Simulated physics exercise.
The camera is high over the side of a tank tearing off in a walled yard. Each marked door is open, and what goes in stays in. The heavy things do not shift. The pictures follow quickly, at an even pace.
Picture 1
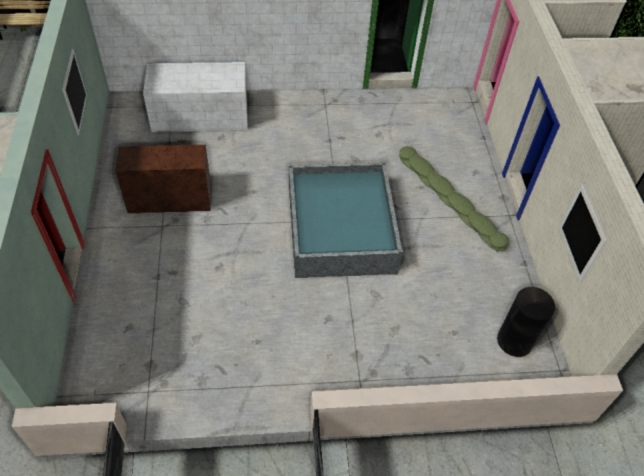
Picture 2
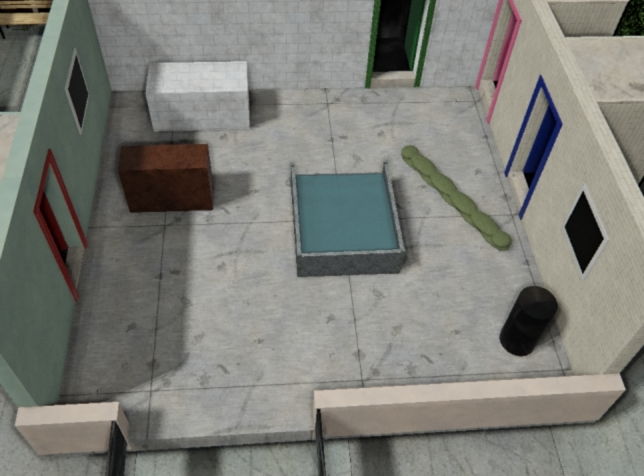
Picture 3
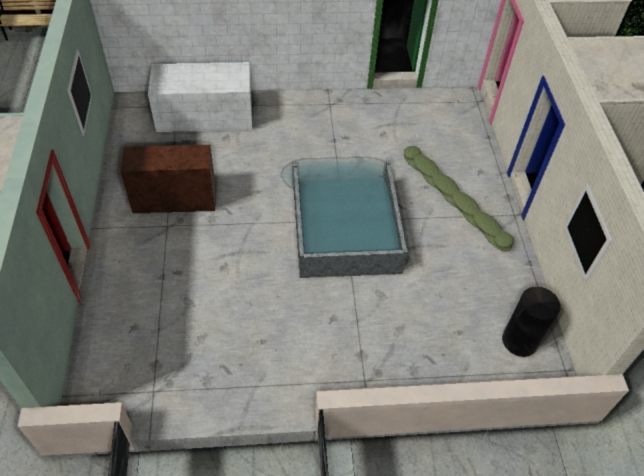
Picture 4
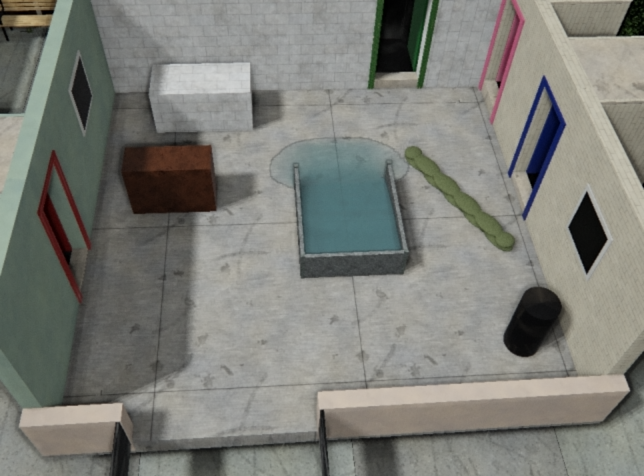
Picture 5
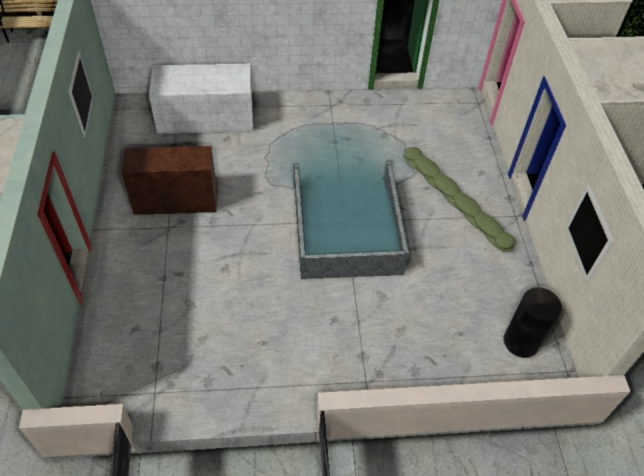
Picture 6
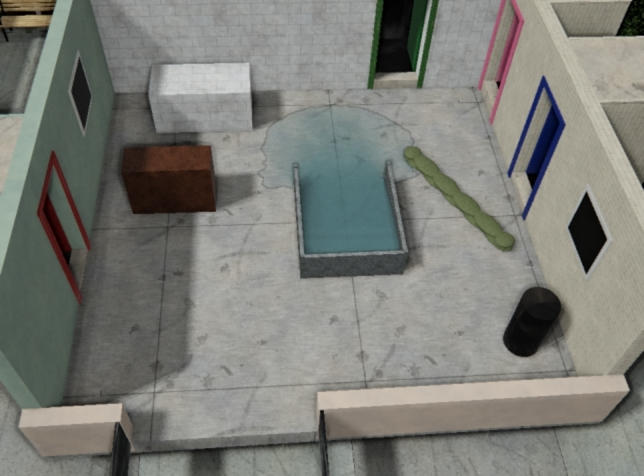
At first, a rectangular stone-edged tank of blue-green water sits whole and still in a walled yard, among two blocks, a long green hedge-like strip and a dark barrel. Then its far side opens, and water pours out across the paving, spreading into a widening rounded sheet behind the tank.
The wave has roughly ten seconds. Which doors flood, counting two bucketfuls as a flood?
One by one: The green door holds within the limit; the red door holds within the limit; the pink door holds within the limit; the blue door holds within the limit.
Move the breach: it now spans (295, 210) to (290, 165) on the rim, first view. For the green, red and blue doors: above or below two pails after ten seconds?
Green door is under; red door floods; blue door stays under.
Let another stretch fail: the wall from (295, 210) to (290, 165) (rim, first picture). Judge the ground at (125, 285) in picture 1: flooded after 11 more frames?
Verdict: Wet.
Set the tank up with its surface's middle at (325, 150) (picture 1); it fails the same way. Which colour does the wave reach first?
That is the green one.
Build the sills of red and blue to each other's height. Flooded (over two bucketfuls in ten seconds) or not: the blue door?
Then: The blue door floods.
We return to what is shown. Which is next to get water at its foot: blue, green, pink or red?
The one in green.
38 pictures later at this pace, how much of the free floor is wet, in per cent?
Some 50 per cent.
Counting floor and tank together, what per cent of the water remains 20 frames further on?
Near 100 in a hundred.
A moment on, water covers 20 % of the floor; the green door wet at the sill, nothing in, the red door not reached, the pink door not reached, the blue door not reached.
Next, water covers 20 % of the floor; the green door wet at the sill, nothing in, the red door not reached, the pink door not reached, the blue door not reached.
Then, water covers 30 % of the floor; the green door wet at the sill, nothing in, the red door not reached, the pink door wet at the sill, nothing in, the blue door wet at the sill, nothing in.
Later, water covers 50 % of the floor; the green door wet at the sill, nothing in, the red door not reached, the pink door wet at the sill, nothing in, the blue door wet at the sill, nothing in.
In the end, water covers 70 % of the floor; the green door wet at the sill, nothing in, the red door wet at the sill, nothing in, the pink door wet at the sill, nothing in, the blue door wet at the sill, nothing in.
